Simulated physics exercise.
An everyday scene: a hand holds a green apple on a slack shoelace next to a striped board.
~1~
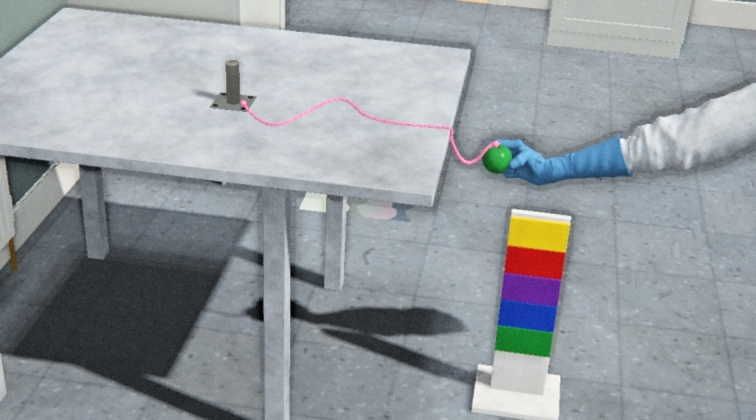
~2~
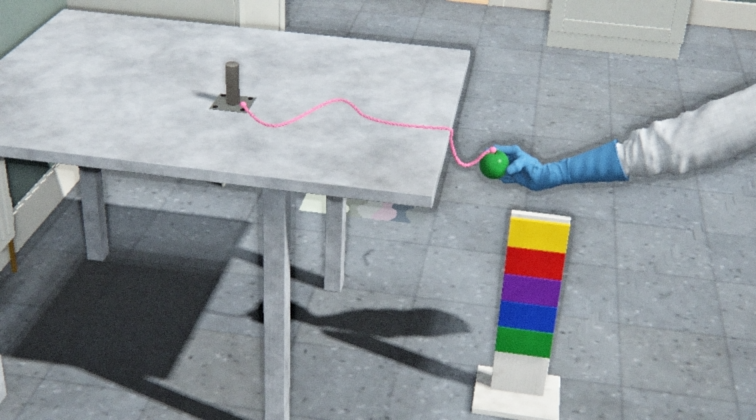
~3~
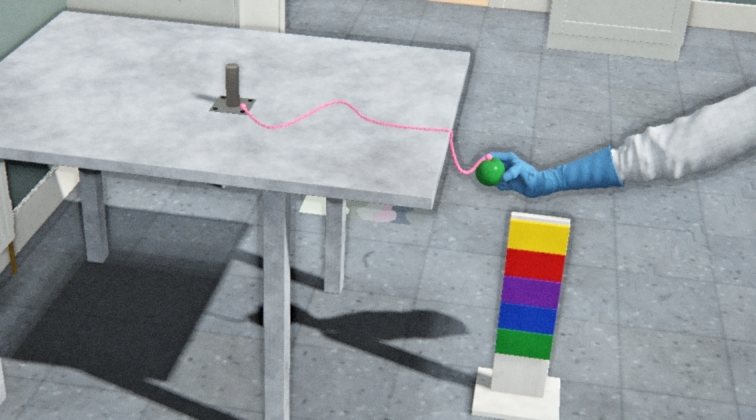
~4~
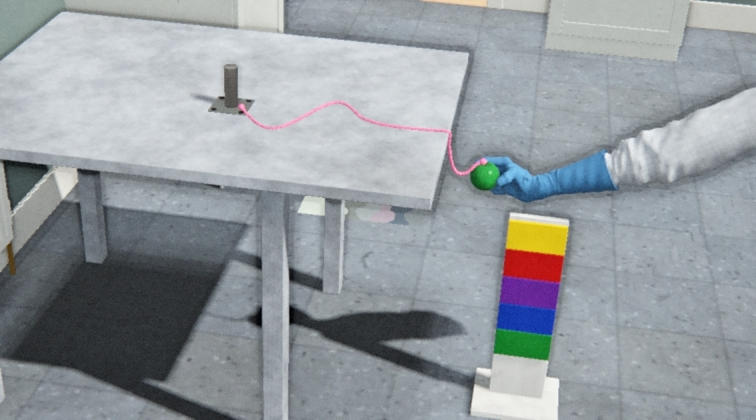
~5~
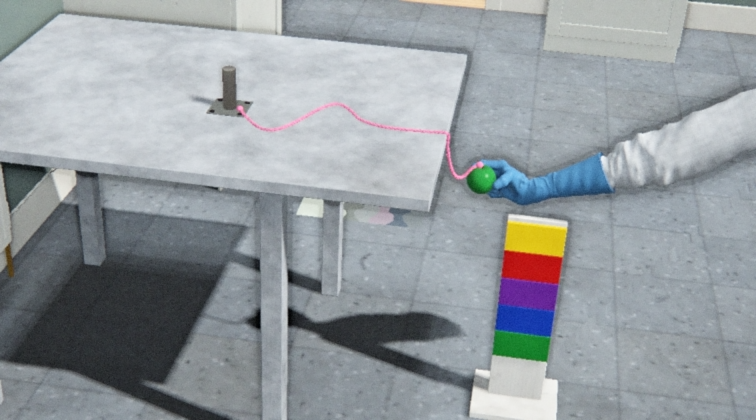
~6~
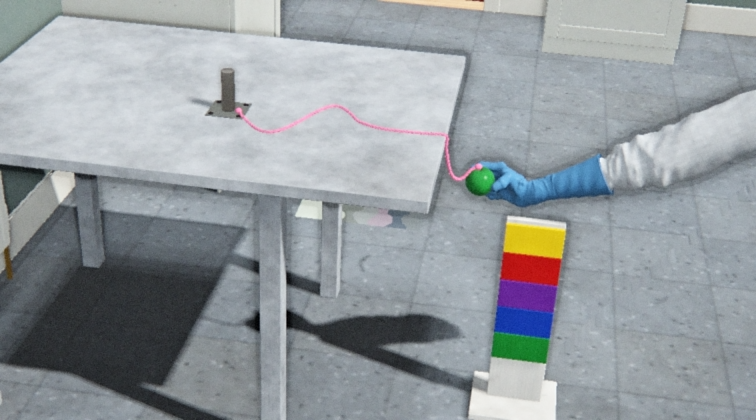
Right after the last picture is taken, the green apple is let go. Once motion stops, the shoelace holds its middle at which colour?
At purple.
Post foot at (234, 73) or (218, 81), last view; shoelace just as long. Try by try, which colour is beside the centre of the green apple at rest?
Going case by case, it's red and then red.
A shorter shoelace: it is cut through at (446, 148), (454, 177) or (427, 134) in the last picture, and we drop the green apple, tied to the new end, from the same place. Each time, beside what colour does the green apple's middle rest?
In order of the tries: Yellow; then red; then above them all.
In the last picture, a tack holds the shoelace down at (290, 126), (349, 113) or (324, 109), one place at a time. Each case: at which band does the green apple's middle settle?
First try red, second try yellow, third try yellow.
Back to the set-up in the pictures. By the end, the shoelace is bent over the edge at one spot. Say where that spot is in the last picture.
Position: Approx. (370, 126).
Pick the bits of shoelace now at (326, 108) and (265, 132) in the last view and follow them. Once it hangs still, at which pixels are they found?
I'd say about (379, 127) for one and about (295, 117) for the other.
Soon after, apple near (418, 274); level with purple.
After that, apple near (443, 292); level with purple.
In the end, apple near (435, 290); level with purple. Its centre hangs level with the purple band.
